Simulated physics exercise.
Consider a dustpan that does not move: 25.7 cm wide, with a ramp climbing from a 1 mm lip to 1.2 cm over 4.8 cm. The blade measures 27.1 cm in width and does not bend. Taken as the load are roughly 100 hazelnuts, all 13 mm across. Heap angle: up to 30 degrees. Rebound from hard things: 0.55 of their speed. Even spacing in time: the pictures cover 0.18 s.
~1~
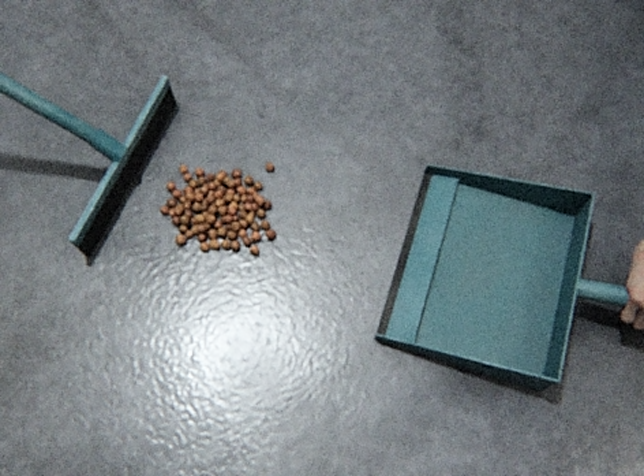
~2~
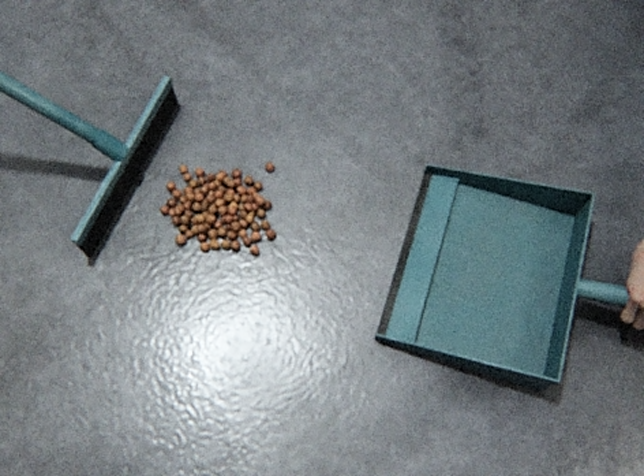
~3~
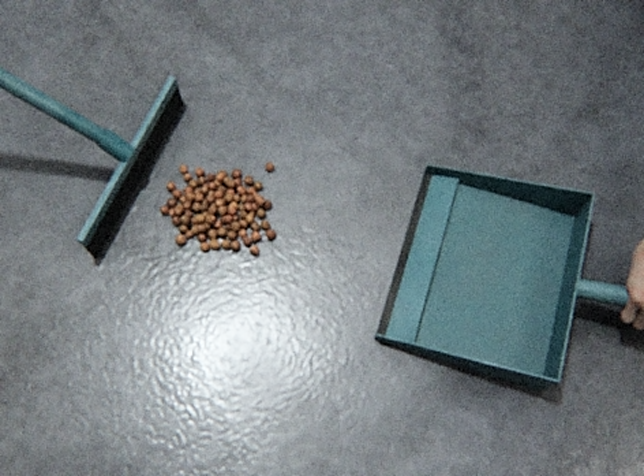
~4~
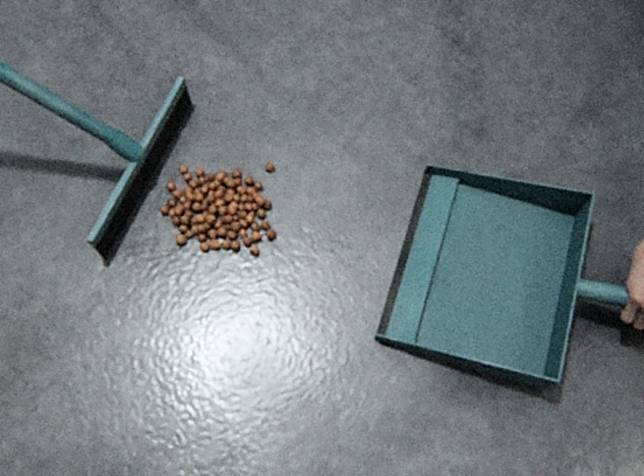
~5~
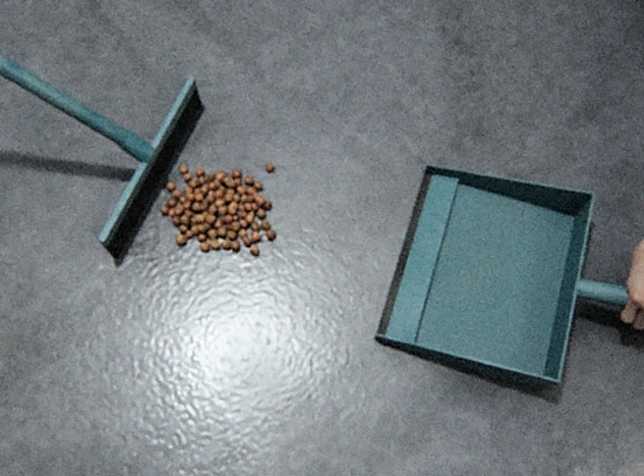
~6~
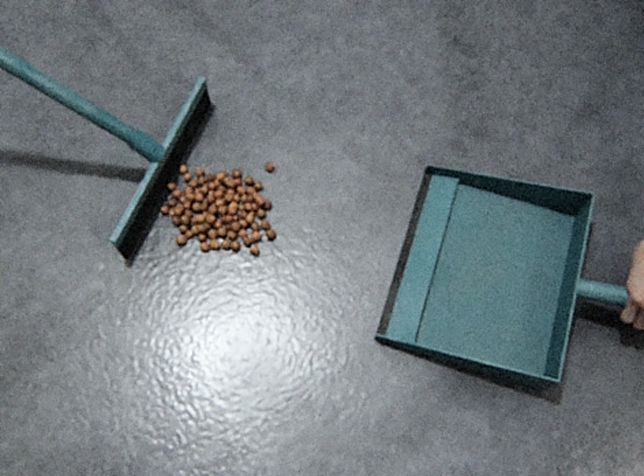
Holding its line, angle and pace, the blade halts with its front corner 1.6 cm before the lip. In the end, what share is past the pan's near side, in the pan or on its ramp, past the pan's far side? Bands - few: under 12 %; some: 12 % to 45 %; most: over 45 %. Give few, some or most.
Past the pan's near side: Few, in the pan or on its ramp: Some, past the pan's far side: Few.
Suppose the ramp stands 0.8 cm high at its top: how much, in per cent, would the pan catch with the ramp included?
Close to 35 per cent then.
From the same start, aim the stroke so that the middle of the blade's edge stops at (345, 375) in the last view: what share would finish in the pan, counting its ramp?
Some 20 per cent.
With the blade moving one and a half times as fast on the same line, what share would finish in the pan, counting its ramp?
Then roughly 30 per cent.
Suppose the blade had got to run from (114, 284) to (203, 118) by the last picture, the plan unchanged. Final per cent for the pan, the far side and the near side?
Pan 20; far 0; near 40.
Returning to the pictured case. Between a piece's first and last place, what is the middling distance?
26 cm, roughly.
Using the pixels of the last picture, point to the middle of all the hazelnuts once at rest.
Roughly pixel (398, 249).
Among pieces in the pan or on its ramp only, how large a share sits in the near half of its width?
Something like 30 per cent of the catch.
Then, 0.39 s after the last picture, middle of the blade 19 cm from the lip; 0 % over the lip, far side 0 %, near side 0 %.
Then, 0.65 s after the last picture, middle of the blade 9 cm from the lip; 0 % over the lip, far side 5 %, near side 5 %.
Then, 1.02 s after the last picture, middle of the blade 2 cm from the lip; 35 % over the lip, far side 5 %, near side 5 %.
In the end, near side 5 %, pan 30 %, far side 5 %, in front of the lip or behind the blade 60 %.
